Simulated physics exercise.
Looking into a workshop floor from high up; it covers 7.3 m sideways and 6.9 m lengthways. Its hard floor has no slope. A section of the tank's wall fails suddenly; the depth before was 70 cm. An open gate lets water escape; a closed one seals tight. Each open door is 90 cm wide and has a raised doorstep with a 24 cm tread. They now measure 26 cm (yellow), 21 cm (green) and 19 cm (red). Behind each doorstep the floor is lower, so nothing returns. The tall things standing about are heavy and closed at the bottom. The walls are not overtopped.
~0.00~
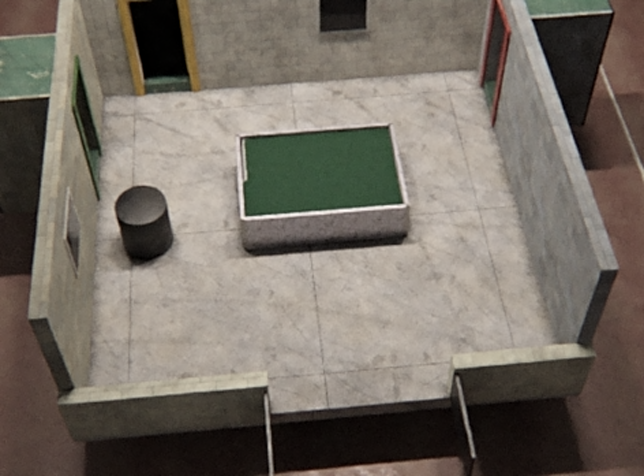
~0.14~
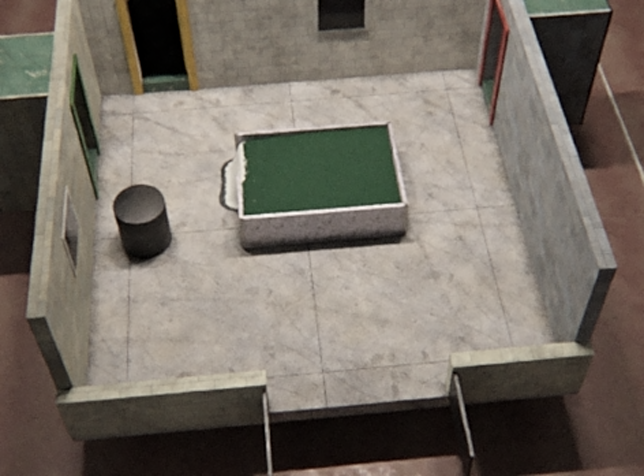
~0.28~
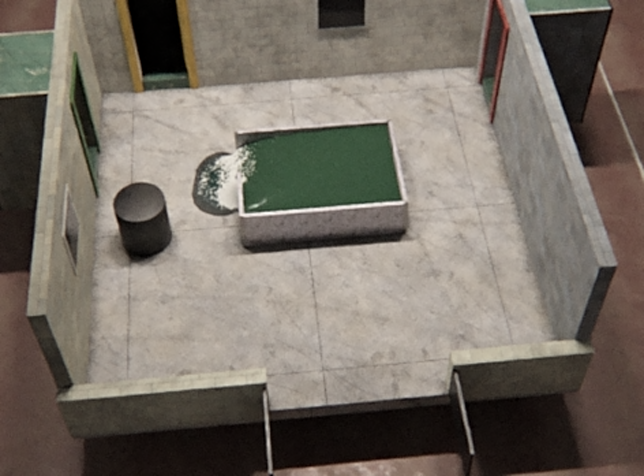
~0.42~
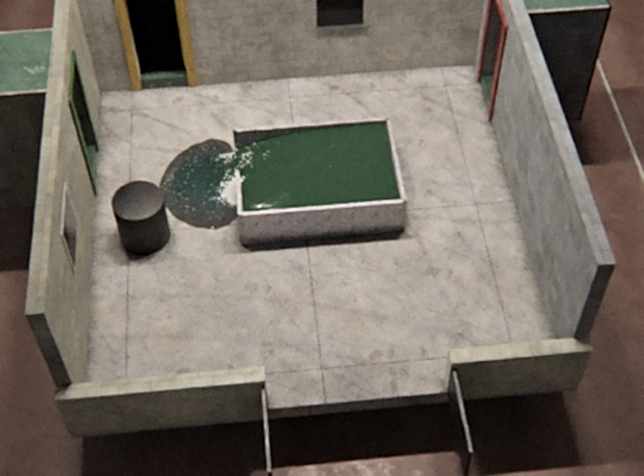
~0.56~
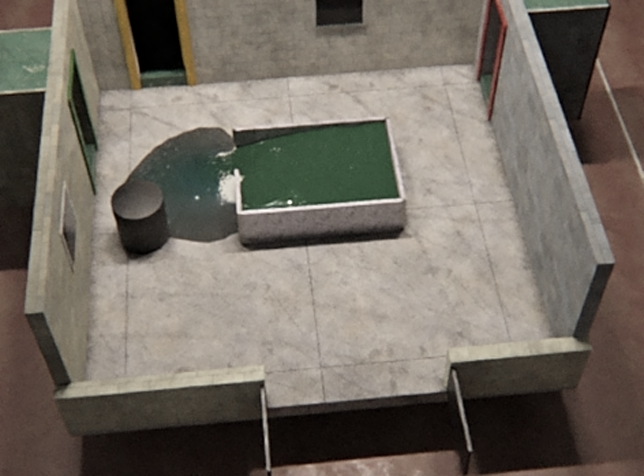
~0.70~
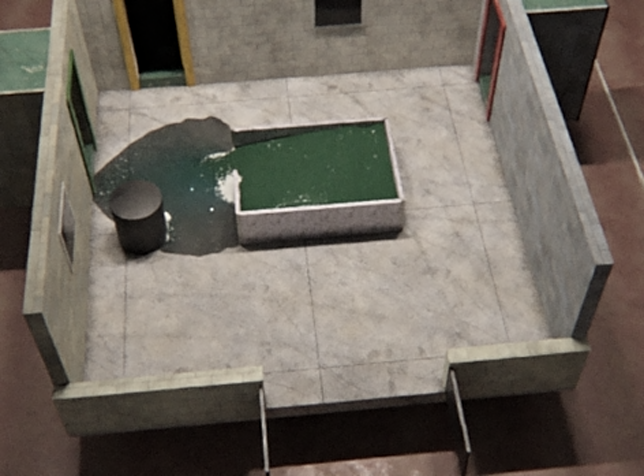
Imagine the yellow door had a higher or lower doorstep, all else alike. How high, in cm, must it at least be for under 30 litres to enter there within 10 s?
At least 16 cm or so.
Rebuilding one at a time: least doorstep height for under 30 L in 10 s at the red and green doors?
About 10.0 cm at red and 27 cm at green.
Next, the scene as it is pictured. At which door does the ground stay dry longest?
Last comes the red one.
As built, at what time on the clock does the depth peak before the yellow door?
Near 2.6 s.
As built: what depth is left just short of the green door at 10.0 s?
Roughly 12.5 cm deep.
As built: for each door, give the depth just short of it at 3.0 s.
Depths in cm: Yellow 20, green 30, red 0.
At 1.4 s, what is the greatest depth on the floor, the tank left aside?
About 39 cm.
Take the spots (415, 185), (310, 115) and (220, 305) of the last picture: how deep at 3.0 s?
In that order: 0, 0 and 2 cm.
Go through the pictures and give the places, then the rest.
The first frame shows the tank at (320, 172) is whole and still, 70 cm deep; the yellow door at (162, 53) is dry.
In the second frame, the front is at (224, 200), 0.3 m from the gap at (241, 174); 0.3 m2 of floor is wet, 70 cm left at the back.
In the third frame, the gap is at (241, 174), the front 0.8 m out at (200, 202); the back of the tank holds 70 cm.
In the fourth frame, the front is at (164, 196), 1.4 m from the gap at (240, 173); 2.0 m2 of floor is wet, 70 cm left at the back.
In the fifth frame, the gap is at (239, 172), the front 2.0 m out at a hidden place; the back of the tank holds 70 cm.
In the sixth frame, the front is at (94, 190), 2.6 m from the gap at (238, 172); 4.8 m2 of floor is wet, 69 cm left at the back; the yellow door at (157, 47), 2.9 m from the gap, is still 1.1 m from the nearest water.
After 1.4 s water covers 20 % of the floor, deepest (39 cm) near (226, 175); it has not reached the yellow door.
After 3.0 s water covers 35 % of the floor, deepest (36 cm) near (99, 94); 20 cm at the yellow door, 0 litres in over its 26 cm doorstep.
After 10.0 s water covers 95 % of the floor, deepest (14 cm) near (98, 114); 12 cm at the yellow door, 0 litres in over its 26 cm doorstep.
At the yellow door as built, the water arrived by 1.6 s and peaked near 20 cm at 2.6 s.
Run again over the same 10 s with other heights there, 61 litres in over 13.5 cm, 13 litres over 18 cm. The limit of 30 litres is kept from about 16 cm up.
